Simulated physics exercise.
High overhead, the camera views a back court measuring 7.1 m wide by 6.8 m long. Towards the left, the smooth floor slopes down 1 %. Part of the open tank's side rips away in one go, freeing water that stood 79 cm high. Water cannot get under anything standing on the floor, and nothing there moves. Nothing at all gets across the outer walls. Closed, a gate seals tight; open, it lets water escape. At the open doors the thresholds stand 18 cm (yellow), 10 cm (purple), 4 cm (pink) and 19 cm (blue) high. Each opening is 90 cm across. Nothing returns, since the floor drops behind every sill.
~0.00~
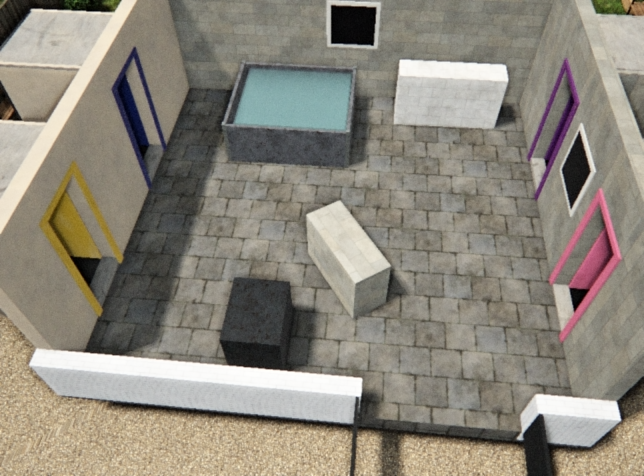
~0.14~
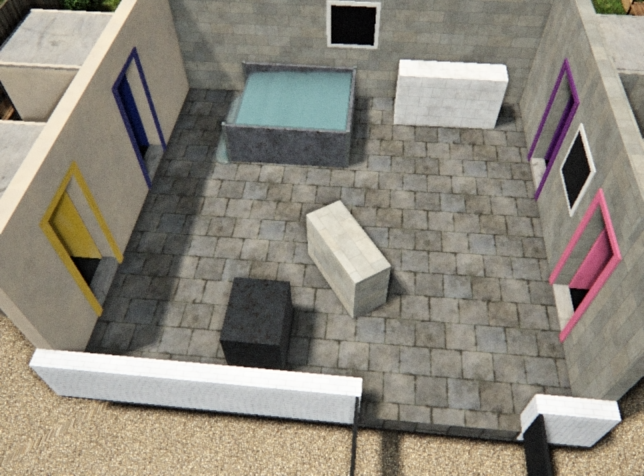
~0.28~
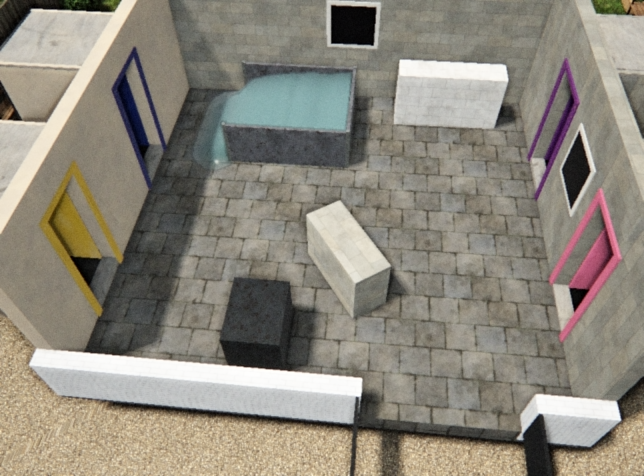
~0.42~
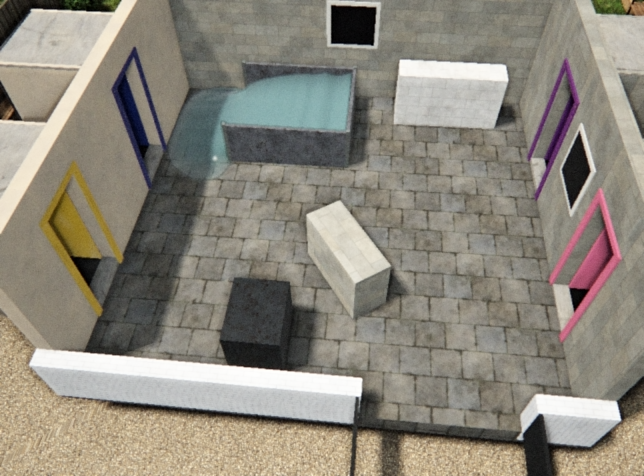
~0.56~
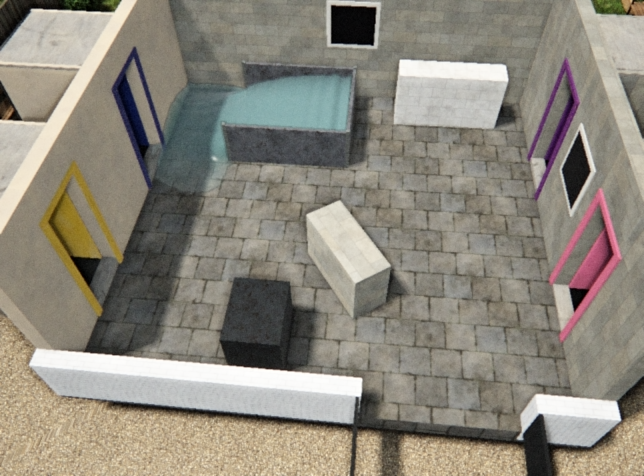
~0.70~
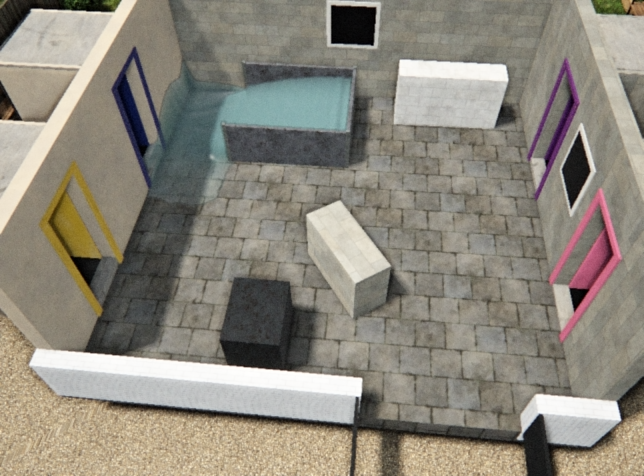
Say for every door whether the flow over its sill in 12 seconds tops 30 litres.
The yellow door will not let too much through, the purple door will not let too much through, the pink door will not let too much through, the blue door will let too much through.
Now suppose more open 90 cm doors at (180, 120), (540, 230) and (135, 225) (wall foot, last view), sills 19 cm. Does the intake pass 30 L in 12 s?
Door 1: Higher; door 2: Lower; door 3: Lower.
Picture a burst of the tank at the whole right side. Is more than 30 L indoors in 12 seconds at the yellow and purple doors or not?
Lab note: Vs limit, yellow door inside limit; purple door limit exceeded.
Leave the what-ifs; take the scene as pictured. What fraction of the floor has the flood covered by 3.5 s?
Near 40 per cent is wet.
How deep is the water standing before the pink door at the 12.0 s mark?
About 2.0 cm deep.
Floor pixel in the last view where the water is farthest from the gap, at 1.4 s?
Roughly at pixel (113, 282).
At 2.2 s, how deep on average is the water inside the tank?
The mean depth is around 24 cm.
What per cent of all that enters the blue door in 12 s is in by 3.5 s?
By that time, around 95 per cent.
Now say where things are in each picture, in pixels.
In the first frame, still water, 79 cm deep, in the open tank at (293, 99).
In the second frame, the front is at (228, 163), 1.0 m from the gap at (240, 117); 0.4 m2 of floor is under water; 79 cm left at the back of the open tank.
In the third frame, the front is at (209, 166), 1.2 m from the gap at (240, 118); 1.5 m2 of floor is under water; 79 cm left at the back of the open tank.
In the fourth frame, the front is at (183, 169), 1.6 m from the gap at (240, 119); 2.9 m2 of floor is under water; 76 cm left at the back of the open tank.
In the fifth frame, the front is at (156, 174), 2.0 m from the gap at (240, 120); 3.8 m2 of floor is under water; 67 cm left at the back of the open tank.
In the sixth frame, the front is at (148, 193), 2.4 m from the gap at (240, 120); 4.1 m2 of floor is under water; 67 cm left at the back of the open tank.
After 1.4 s water covers 15 % of the floor and is deepest (66 cm) near (187, 95); yellow door not reached, purple door not reached, pink door not reached, blue door 37 cm at the sill, 35 L in.
After 2.2 s water covers 25 % of the floor and is deepest (50 cm) near (189, 90); yellow door 7 cm at the sill, 0 L in, purple door not reached, pink door not reached, blue door 33 cm at the sill, 104 L in.
After 3.5 s water covers 40 % of the floor and is deepest (38 cm) near (517, 106); yellow door 9 cm at the sill, 0 L in, purple door not reached, pink door not reached, blue door 23 cm at the sill, 147 L in.
After 7.0 s water covers 80 % of the floor and is deepest (20 cm) near (179, 117); yellow door 15 cm at the sill, 4 L in, purple door 1 cm at the sill, 0 L in, pink door 4 cm at the sill, 0 L in, blue door 15 cm at the sill, 152 L in.
After 12.0 s water covers 100 % of the floor and is deepest (14 cm) near (85, 352); yellow door 13 cm at the sill, 4 L in, purple door 8 cm at the sill, 0 L in, pink door 2 cm at the sill, 1 L in, blue door 9 cm at the sill, 152 L in.
